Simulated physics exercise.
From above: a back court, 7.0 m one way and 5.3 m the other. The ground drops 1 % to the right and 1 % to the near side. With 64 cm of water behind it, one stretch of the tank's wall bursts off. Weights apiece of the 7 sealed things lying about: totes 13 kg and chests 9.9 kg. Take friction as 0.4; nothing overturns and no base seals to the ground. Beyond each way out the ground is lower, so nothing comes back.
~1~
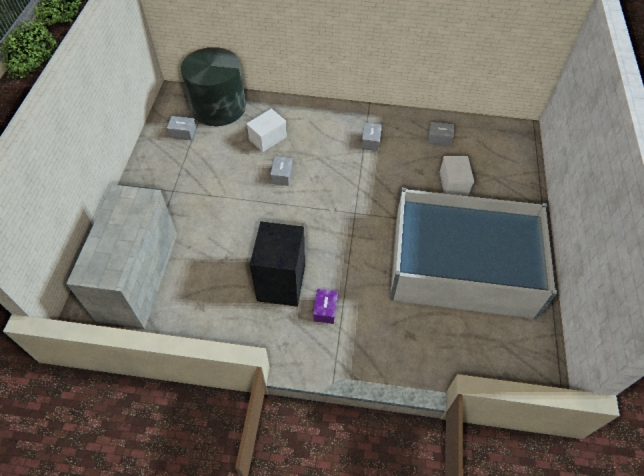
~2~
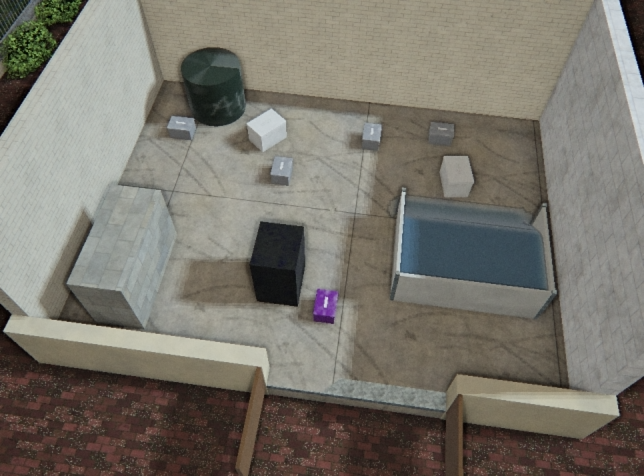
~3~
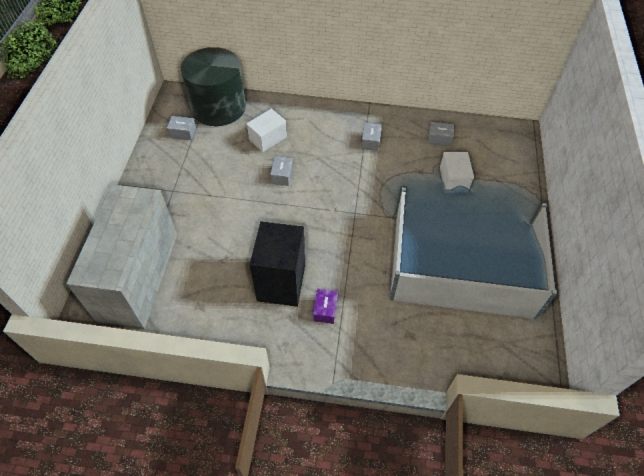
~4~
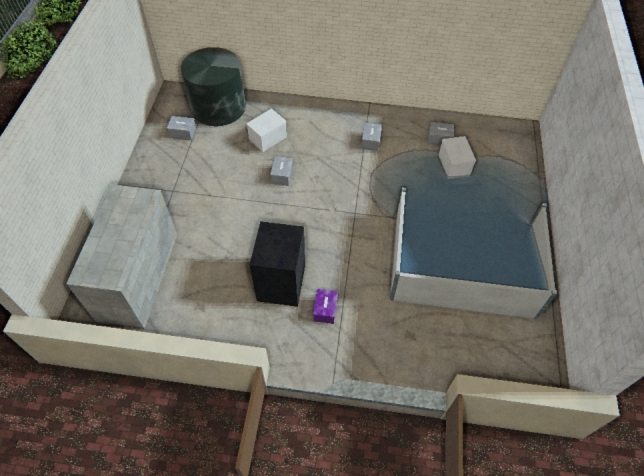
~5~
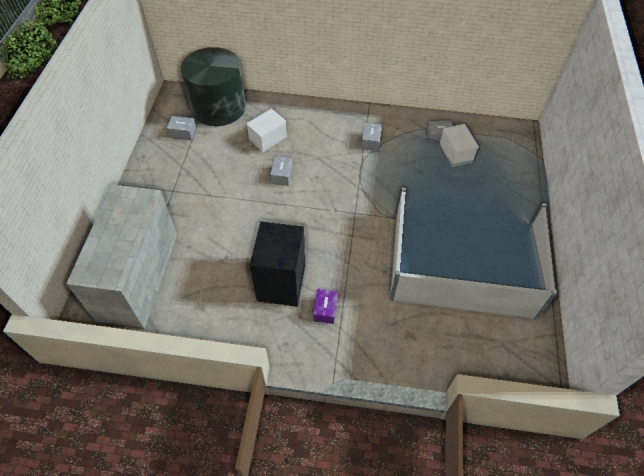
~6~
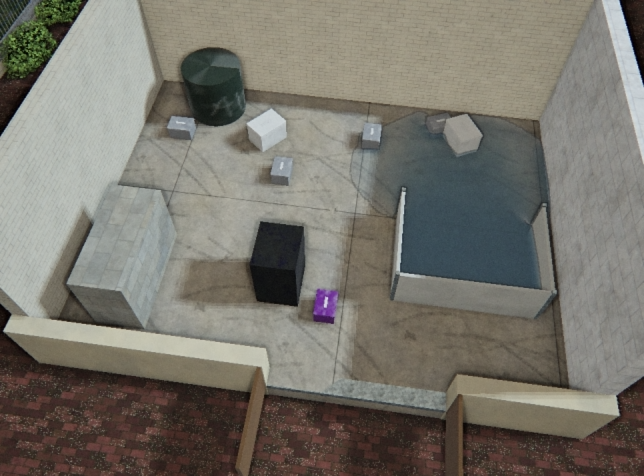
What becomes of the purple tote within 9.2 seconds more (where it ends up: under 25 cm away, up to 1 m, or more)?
Purple tote holds its place.
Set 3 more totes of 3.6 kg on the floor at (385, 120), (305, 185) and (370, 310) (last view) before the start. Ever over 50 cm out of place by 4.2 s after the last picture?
In that order: Over, more, less.
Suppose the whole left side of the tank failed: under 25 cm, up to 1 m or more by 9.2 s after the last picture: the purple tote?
Then the purple tote gets carried off.
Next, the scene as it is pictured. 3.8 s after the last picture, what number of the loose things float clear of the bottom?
1 of them.
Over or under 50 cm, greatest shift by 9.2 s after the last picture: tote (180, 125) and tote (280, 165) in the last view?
In that order: Under, over.
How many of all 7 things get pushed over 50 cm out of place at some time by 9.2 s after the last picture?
I count 5.
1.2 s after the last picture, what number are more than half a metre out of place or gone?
I count 3.
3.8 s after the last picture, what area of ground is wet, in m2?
About 25 m2.
Then, 1.2 s after the last picture the purple tote is near (326, 302), 0.0 m from its start, aground; 0 of 7 are out; 2 afloat.
Then, 3.8 s after the last picture the purple tote is near (326, 302), 0.0 m from its start, aground; 0 of 7 are out; 1 afloat.
Then, 6.2 s after the last picture the purple tote is near (326, 302), 0.0 m from its start, aground; 0 of 7 are out; 2 afloat.
Then, 9.2 s after the last picture the purple tote is near (326, 302), 0.0 m from its start, aground; 0 of 7 are out; 2 afloat.
